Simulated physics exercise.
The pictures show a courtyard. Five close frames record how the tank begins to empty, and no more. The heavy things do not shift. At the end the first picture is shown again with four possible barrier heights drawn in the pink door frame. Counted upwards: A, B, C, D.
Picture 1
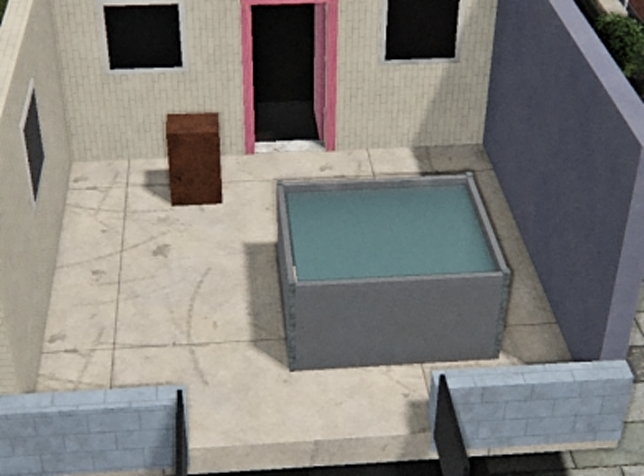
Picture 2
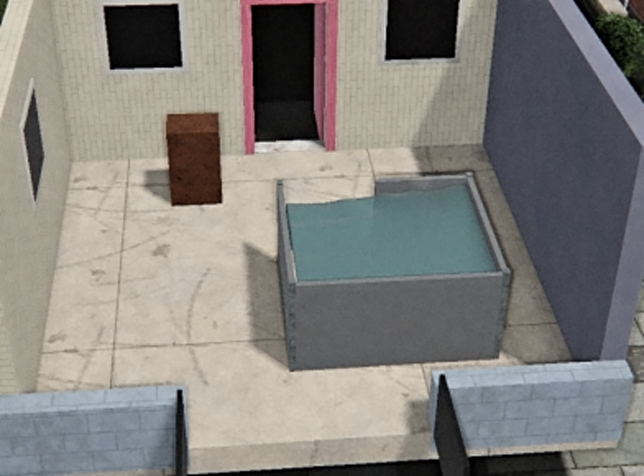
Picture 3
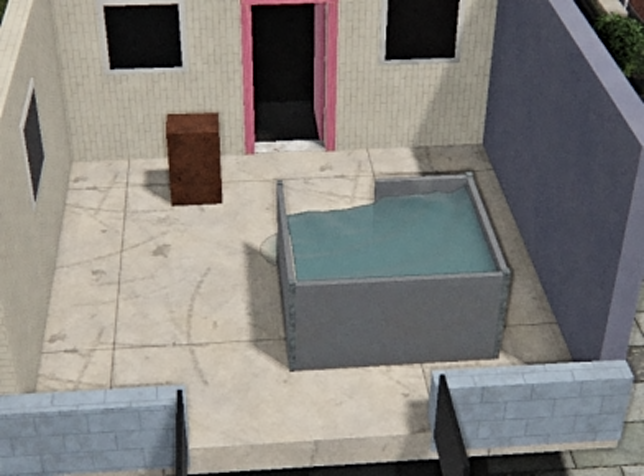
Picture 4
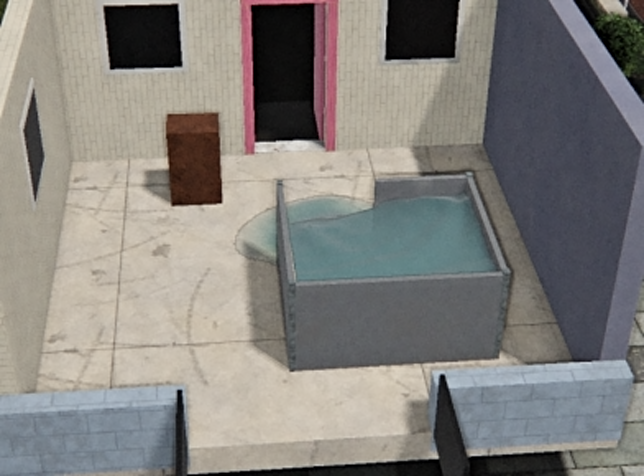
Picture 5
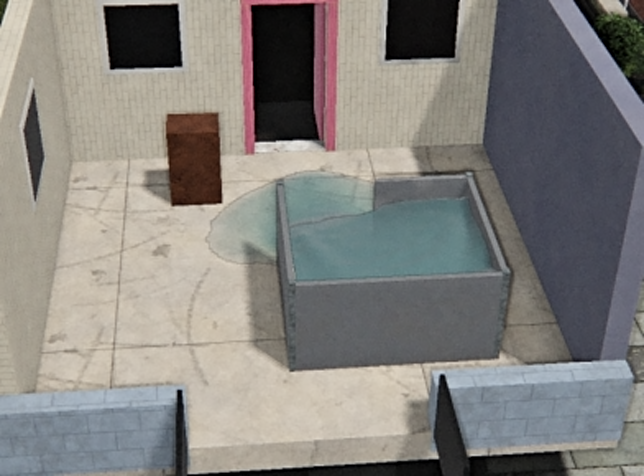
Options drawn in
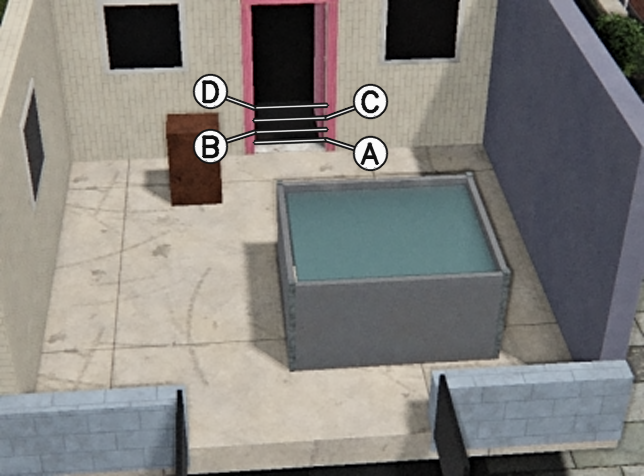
A gray tank in a courtyard loses water at its back, which spreads across the ground.
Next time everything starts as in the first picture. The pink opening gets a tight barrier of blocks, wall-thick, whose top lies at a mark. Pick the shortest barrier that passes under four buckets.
The answer is mark C.
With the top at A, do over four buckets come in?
Yes, that goes wrong.
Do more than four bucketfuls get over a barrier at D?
No, not at all.
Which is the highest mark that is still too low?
B it is.
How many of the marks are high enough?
Two of them.
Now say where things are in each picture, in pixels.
Water in the tank at rest, its middle at (386, 233); foot of the pink doorway at (290, 152); open gate at (310, 373), in the first picture.
Water covers 1 % of the ground, its front hidden from here, in the second picture.
Water covers 4 % of the ground, its front hidden from here, in the third picture.
Front seen at (248, 230), 9 % of the ground wet, in the fourth picture.
Front seen at (327, 173), 16 % of the ground wet, in the fifth picture.
On the marked copy, A at (290, 141); B at (290, 130); C at (290, 119); D at (290, 106); from the bottom up A, B, C, D.
For mark A, dozens of bucketfuls pour in.
For mark B, about 10 bucketfuls get in.
For mark C, a splash gets over, under a bucket.
For mark D, nothing gets over.
